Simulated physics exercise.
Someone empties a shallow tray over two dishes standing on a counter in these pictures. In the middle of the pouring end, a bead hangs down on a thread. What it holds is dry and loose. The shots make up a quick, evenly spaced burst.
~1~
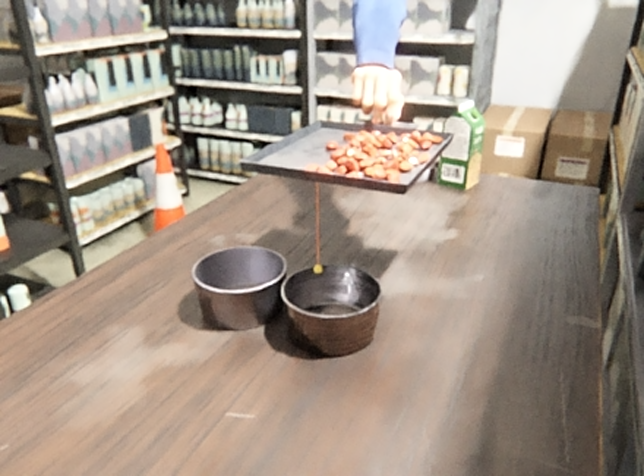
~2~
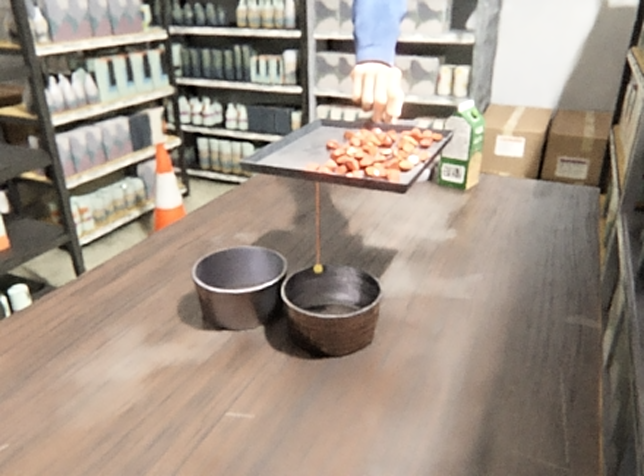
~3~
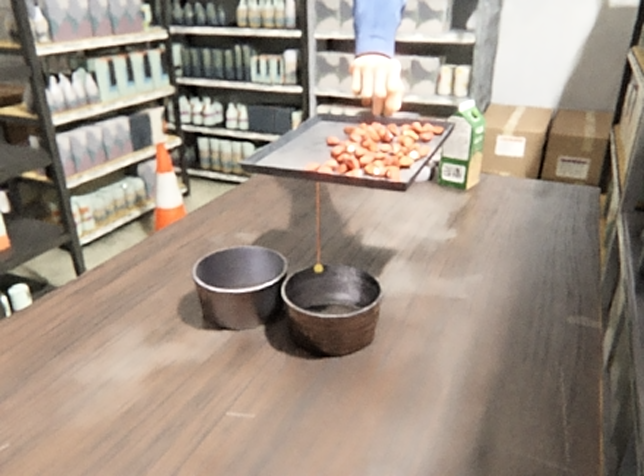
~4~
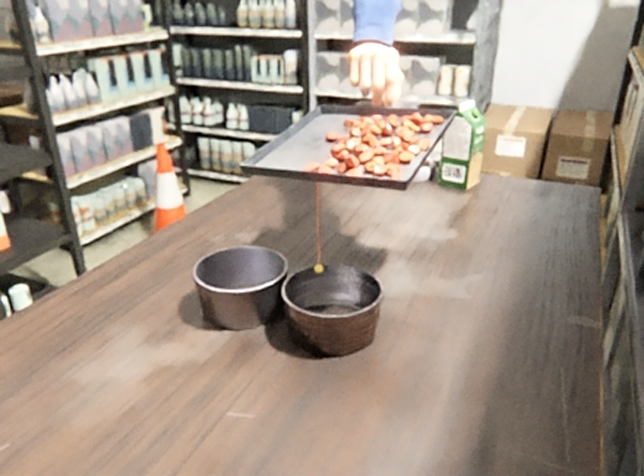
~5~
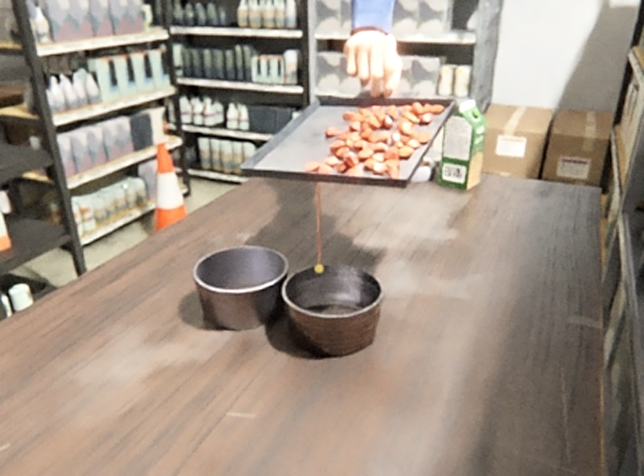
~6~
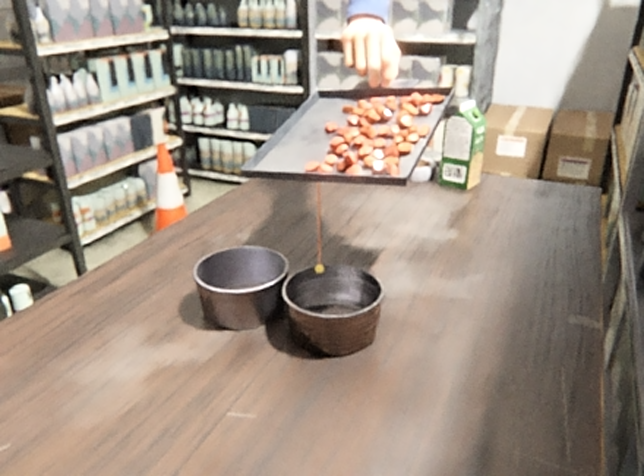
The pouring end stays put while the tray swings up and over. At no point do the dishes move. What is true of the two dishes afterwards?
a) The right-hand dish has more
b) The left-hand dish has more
Option b: The left-hand dish has more.
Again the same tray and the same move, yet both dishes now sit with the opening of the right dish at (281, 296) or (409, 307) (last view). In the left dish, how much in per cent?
20 %, 50 %.
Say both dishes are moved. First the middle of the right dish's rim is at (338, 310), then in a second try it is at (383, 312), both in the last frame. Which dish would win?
In the first try it's the left-side dish, and in the second it's the left-side dish.
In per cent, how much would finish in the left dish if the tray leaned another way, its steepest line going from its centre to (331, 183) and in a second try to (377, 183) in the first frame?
So it's 0 percent with the first slope and 0 percent with the other.
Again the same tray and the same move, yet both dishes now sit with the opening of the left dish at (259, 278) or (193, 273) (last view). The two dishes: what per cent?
You'd get 90 per cent first and 80 per cent second.
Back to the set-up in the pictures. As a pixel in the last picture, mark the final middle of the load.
Centre at rest, last view: Approx. (255, 306).
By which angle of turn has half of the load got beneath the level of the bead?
Near 90 degrees.
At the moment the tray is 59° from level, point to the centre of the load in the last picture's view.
I'd mark the middle close to (303, 160).
Shortly afterwards, tray tipped steeply; all but a few on the tray; a little in the air.
Next, tray tipped right over; a little on the tray; near a quarter in the right dish; near half in the left dish; a little outside both; near a quarter in the air.
Some moments later, tray tipped past a quarter turn; near a quarter in the right dish; near half in the left dish; near a quarter outside both; only a few in the air.
In the end, tray tipped past a quarter turn; near a quarter in the right dish; near half in the left dish; near a quarter outside both; only a few in the air.
